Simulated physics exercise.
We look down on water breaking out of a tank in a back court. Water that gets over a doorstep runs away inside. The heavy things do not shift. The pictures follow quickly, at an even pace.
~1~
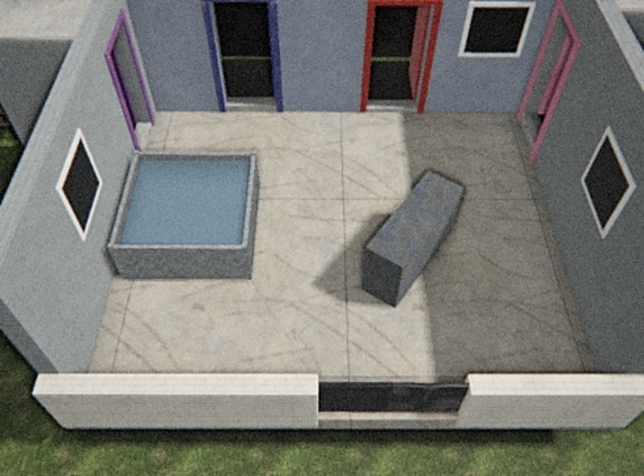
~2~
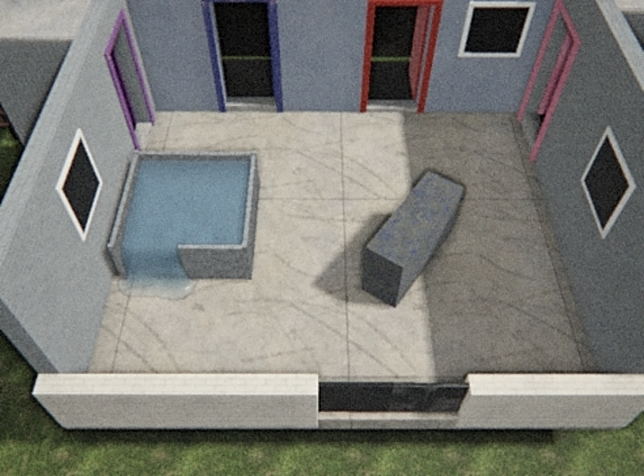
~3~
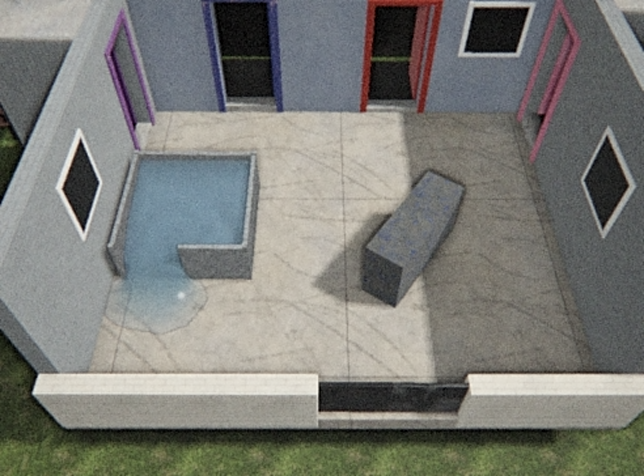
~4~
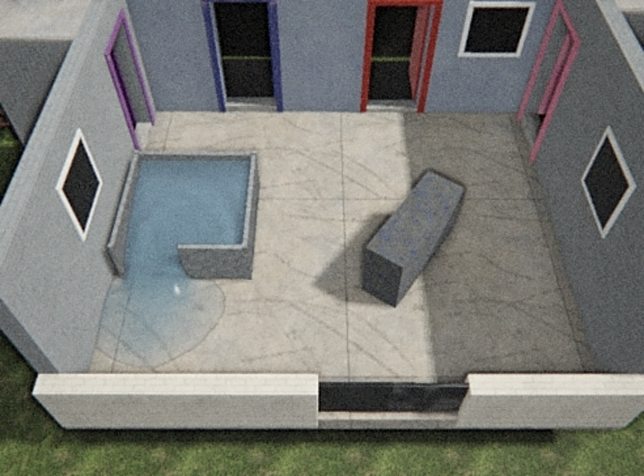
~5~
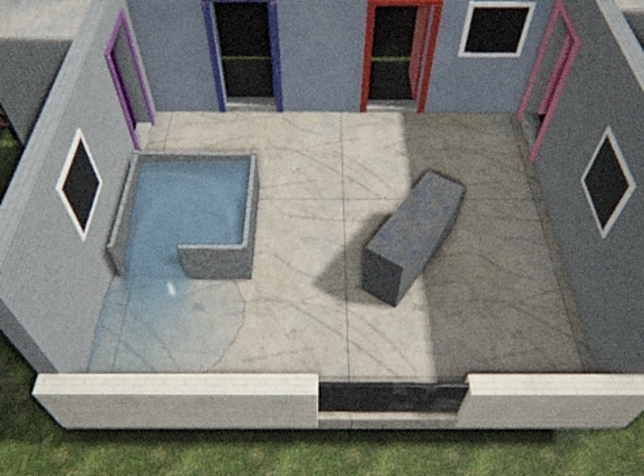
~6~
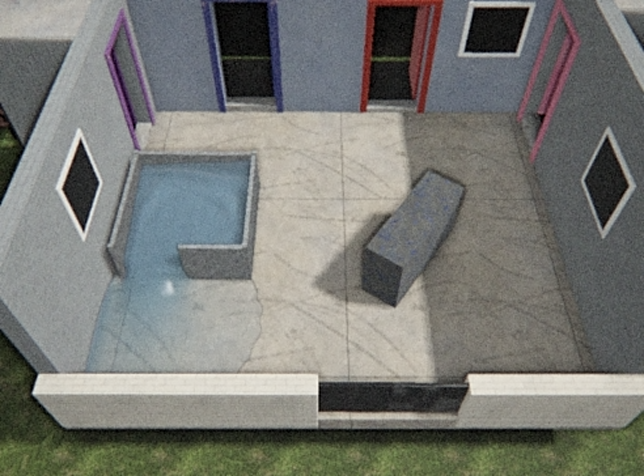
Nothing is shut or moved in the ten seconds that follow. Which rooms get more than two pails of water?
One by one: The blue door holds within the limit; the pink door holds within the limit; the red door holds within the limit; the purple door holds within the limit.
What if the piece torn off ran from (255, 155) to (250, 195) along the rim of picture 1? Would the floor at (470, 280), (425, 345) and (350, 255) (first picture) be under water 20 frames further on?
In turn: Clear, no water, under water.
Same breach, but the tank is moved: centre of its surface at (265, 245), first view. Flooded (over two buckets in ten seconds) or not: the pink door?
Then: The pink door stays under.
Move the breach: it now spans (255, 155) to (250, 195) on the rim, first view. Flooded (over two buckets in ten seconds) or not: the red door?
Then: Red door is over.
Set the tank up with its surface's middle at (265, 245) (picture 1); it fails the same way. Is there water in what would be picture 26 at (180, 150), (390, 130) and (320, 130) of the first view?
As listed: Under water, free of water, free of water.
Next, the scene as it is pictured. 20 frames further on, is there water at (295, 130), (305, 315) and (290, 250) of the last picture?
In turn: Free of water, wet, covered.
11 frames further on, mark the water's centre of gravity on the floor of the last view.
Near (196, 289).
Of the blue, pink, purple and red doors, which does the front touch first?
The one in purple.
A moment on, water covers 10 % of the floor; the blue door not reached, the pink door not reached, the red door not reached, the purple door not reached.
Next, water covers 20 % of the floor; the blue door not reached, the pink door not reached, the red door not reached, the purple door not reached.
Then, water covers 50 % of the floor; the blue door not reached, the pink door not reached, the red door not reached, the purple door wet at the sill, nothing in.
Later, water covers 80 % of the floor; the blue door wet at the sill, nothing in, the pink door wet at the sill, nothing in, the red door wet at the sill, nothing in, the purple door wet at the sill, nothing in.
In the end, water covers 90 % of the floor; the blue door wet at the sill, nothing in, the pink door wet at the sill, nothing in, the red door under two buckets in, the purple door wet at the sill, nothing in.
